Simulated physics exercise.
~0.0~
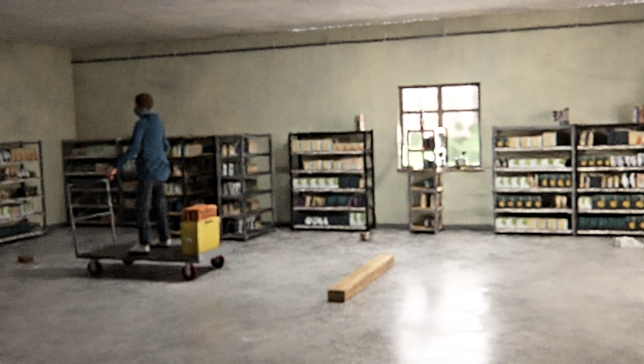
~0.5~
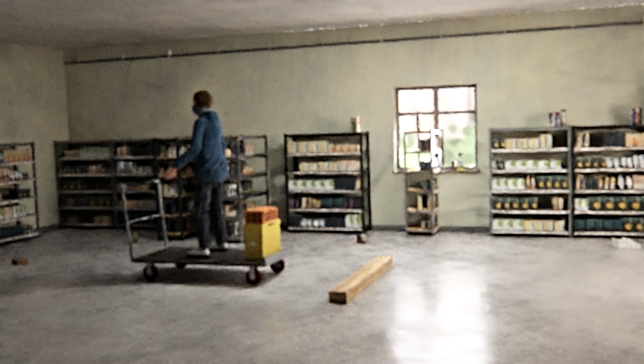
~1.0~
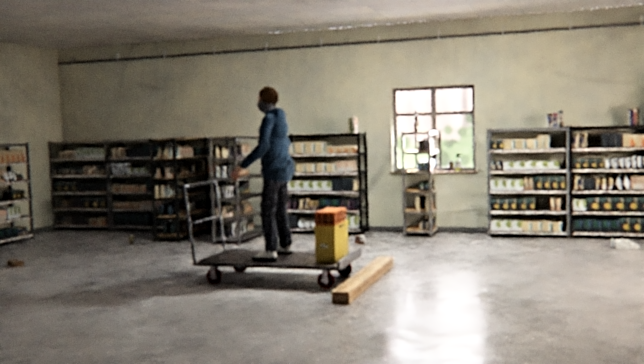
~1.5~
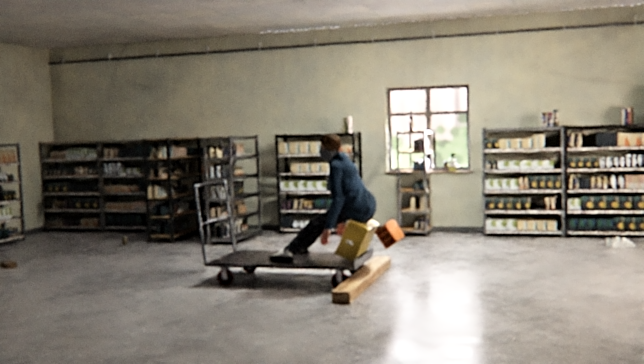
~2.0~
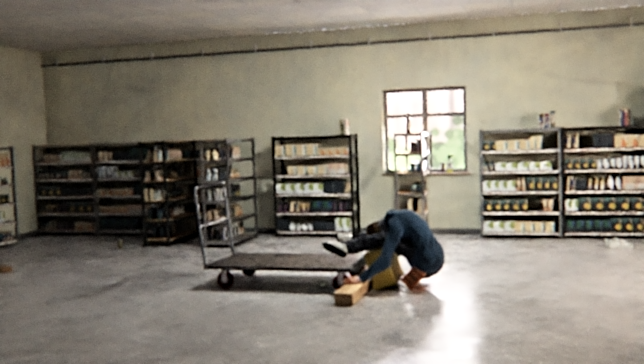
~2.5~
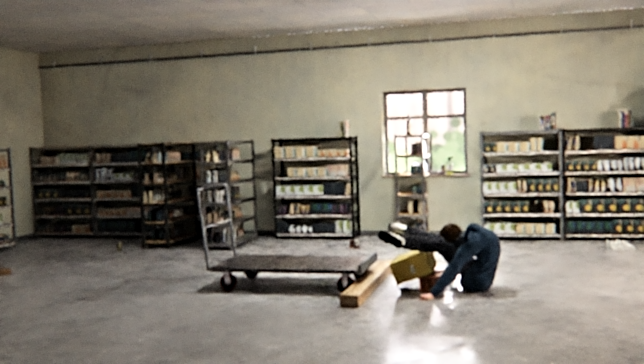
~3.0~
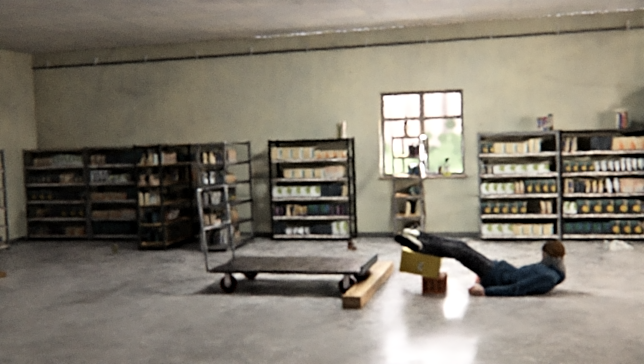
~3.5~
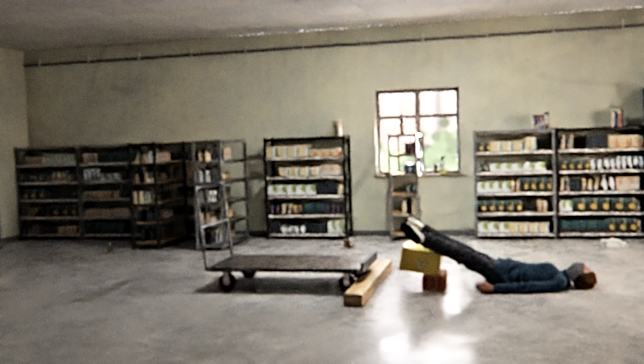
A rolling trolley stops at a low beam, throwing its rider and two boxes onto the floor.
